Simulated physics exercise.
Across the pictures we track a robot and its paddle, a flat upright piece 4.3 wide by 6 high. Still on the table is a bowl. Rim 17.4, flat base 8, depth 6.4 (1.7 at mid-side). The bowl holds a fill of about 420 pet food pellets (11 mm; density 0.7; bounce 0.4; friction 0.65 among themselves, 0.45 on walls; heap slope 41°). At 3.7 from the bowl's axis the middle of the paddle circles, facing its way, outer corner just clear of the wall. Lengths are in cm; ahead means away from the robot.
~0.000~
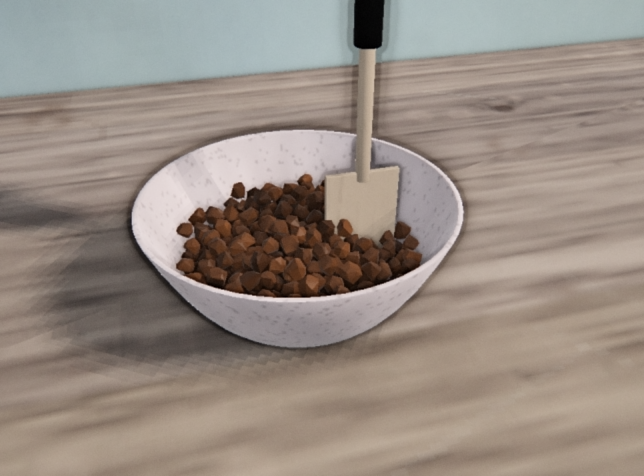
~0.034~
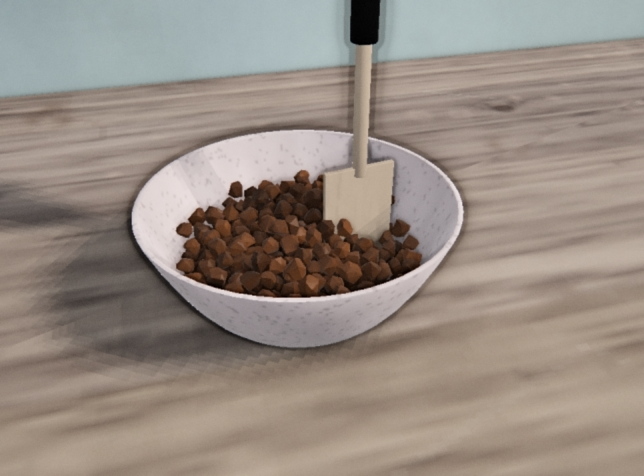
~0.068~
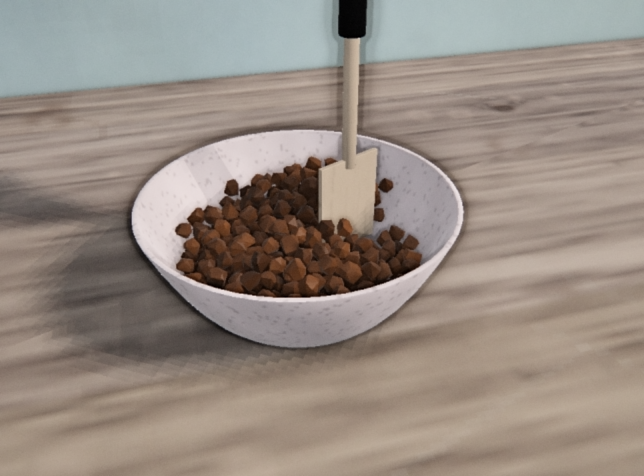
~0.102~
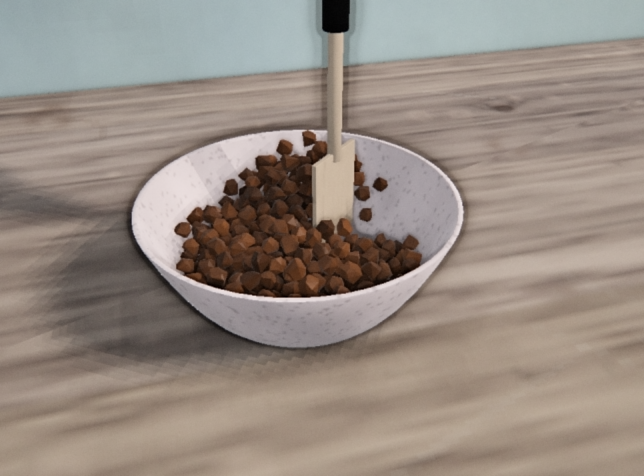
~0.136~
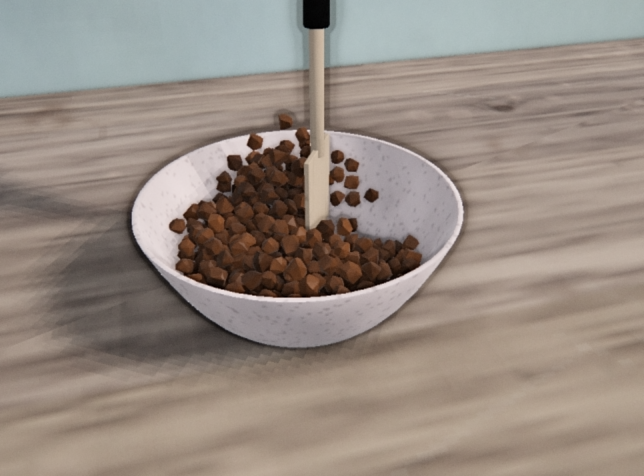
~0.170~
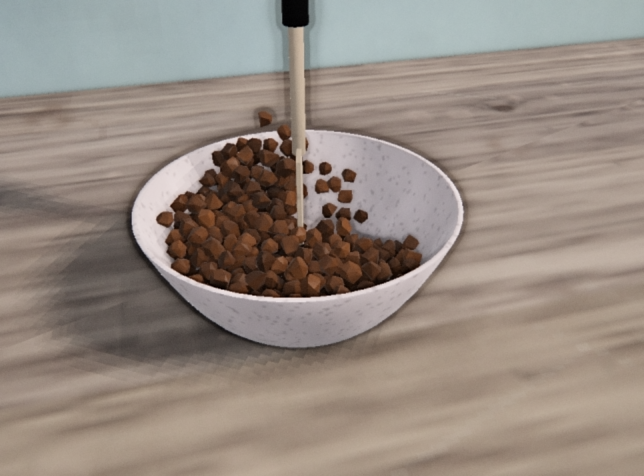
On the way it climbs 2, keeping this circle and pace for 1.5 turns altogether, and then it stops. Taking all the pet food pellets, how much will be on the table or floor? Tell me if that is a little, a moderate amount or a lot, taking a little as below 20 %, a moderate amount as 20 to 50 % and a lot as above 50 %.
A little, below 20 %.
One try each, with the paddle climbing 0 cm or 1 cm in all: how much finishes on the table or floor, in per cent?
Estimates: 25 % then 20 %.
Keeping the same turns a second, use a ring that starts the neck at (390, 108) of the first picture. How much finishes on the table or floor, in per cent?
Roughly 5 per cent.
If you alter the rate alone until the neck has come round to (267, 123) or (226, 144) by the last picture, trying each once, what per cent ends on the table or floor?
About 25 and 45 %.
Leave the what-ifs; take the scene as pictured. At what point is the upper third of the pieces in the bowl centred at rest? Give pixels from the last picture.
About (244, 250).
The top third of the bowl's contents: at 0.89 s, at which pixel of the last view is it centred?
Roughly pixel (274, 188).
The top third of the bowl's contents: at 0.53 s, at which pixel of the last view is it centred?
That third sits centred at about (354, 260).
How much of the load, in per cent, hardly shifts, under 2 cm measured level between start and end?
About 15 per cent.
After 0.53 s, 257° round, highest piece 9 above the table; 380 in the bowl, 26 on the table or floor, 9 in flight or on the tool.
After 0.89 s, 79° round, highest piece 8 above the table; 357 in the bowl, 53 on the table or floor, 5 in flight or on the tool.
After 1.27 s, 180° round, highest piece 7 above the table; 356 in the bowl, 59 on the table or floor.
After 1.97 s, 180° round, highest piece 7 above the table; 356 in the bowl, 59 on the table or floor.
In the end, 356 in the bowl, 59 on the table or floor. That is 14 % on the table or floor.
